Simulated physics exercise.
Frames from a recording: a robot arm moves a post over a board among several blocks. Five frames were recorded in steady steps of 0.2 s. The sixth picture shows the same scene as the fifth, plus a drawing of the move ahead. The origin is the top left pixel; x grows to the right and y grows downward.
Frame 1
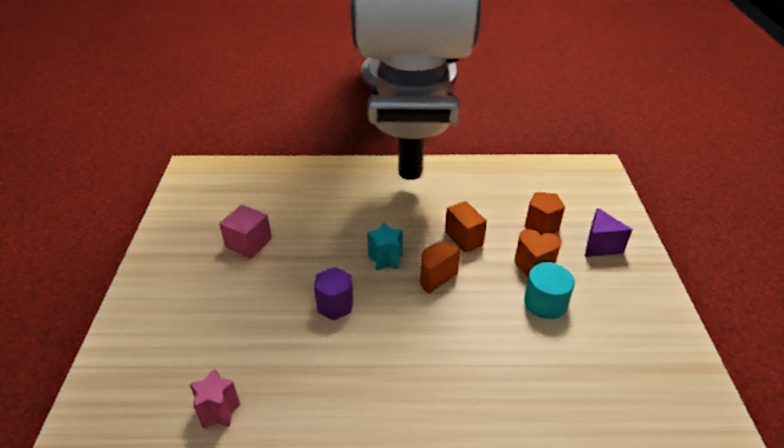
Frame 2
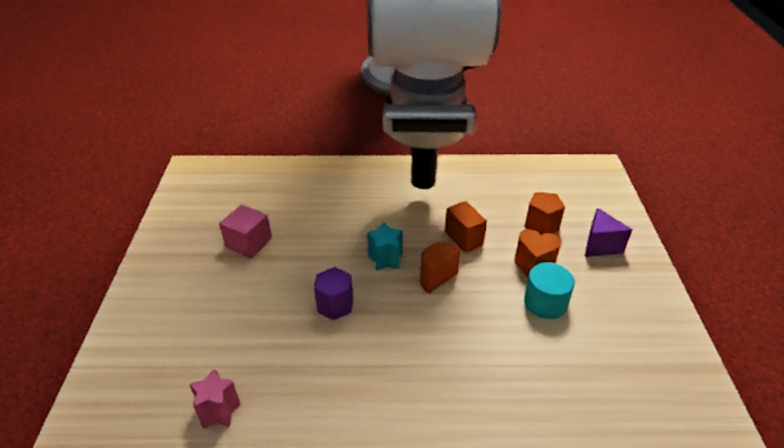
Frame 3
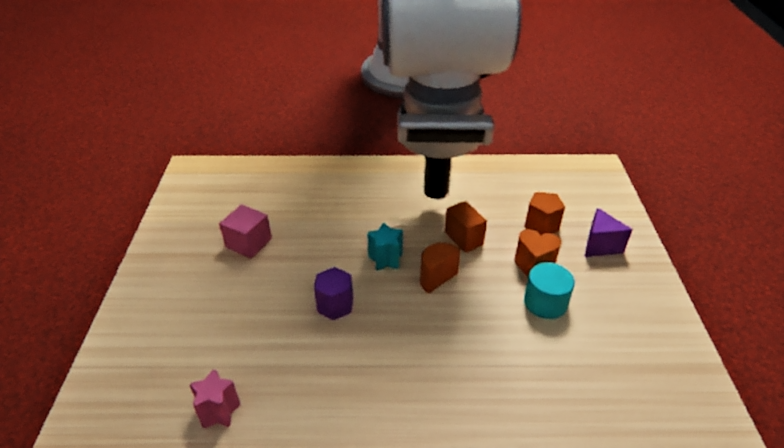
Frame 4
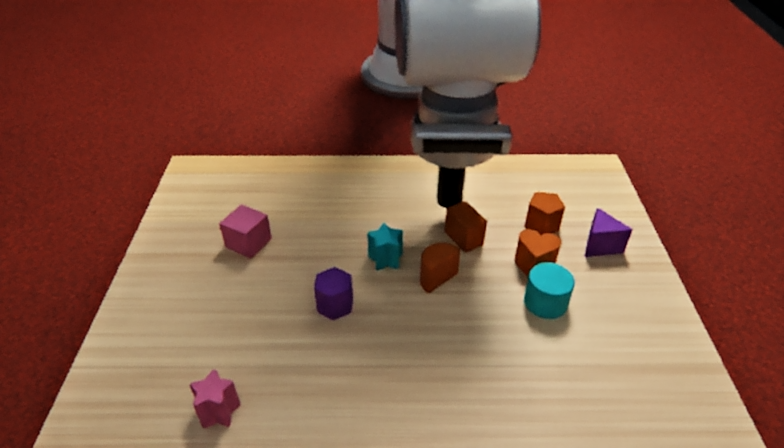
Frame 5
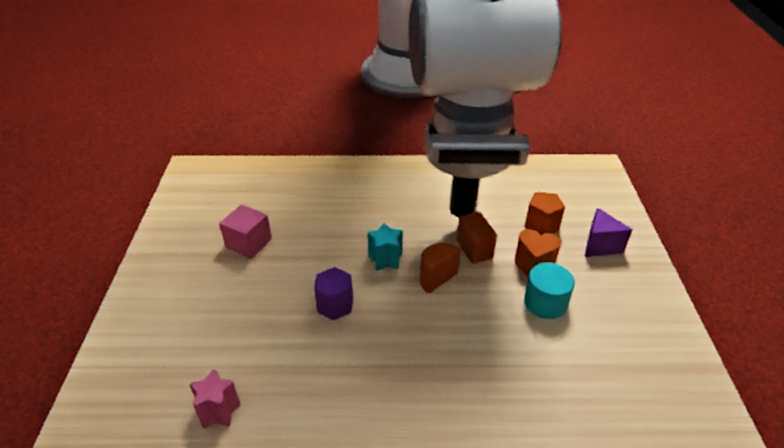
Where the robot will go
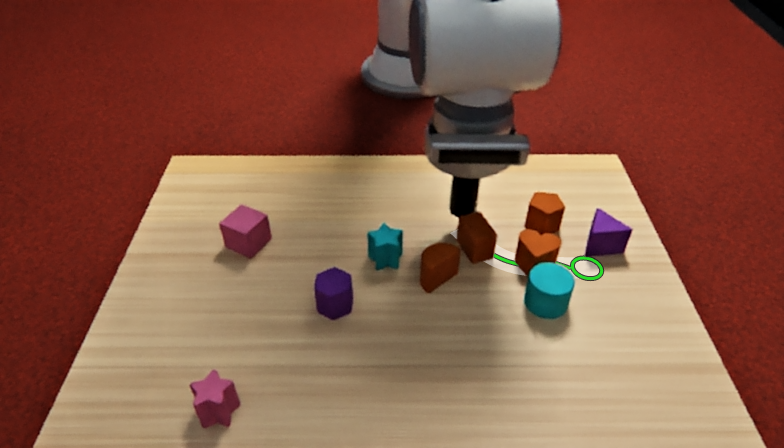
Robot arm moving a black post rightward and nearer over a wooden board, then nudging an orange block among colourful shapes.
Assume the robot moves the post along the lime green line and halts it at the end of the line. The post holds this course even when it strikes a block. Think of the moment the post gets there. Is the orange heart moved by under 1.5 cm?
I expect not.
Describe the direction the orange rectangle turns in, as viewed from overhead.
From overhead, clockwise.
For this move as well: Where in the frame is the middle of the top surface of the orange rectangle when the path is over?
Final place: (512, 263).
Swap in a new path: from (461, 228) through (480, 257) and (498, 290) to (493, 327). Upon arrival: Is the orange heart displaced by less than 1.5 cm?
In short: Yes.
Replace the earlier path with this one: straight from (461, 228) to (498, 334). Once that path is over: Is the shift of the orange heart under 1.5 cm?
Yes.
The drawn path runs from (461, 228) over (492, 254) and (538, 266) to (587, 268).
The first path, step by step. One third of the way, post at (496, 237); orange rectangle at (505, 255), turned 25° clockwise.
Two thirds of the way, post at (543, 249); orange rectangle at (512, 263), turned 40° clockwise; orange heart at (575, 246), turned 30° clockwise.
At the end, post at (593, 250); orange rectangle at (512, 263), turned 40° clockwise; orange heart at (627, 251), turned 50° clockwise; purple triangular piece not moved.
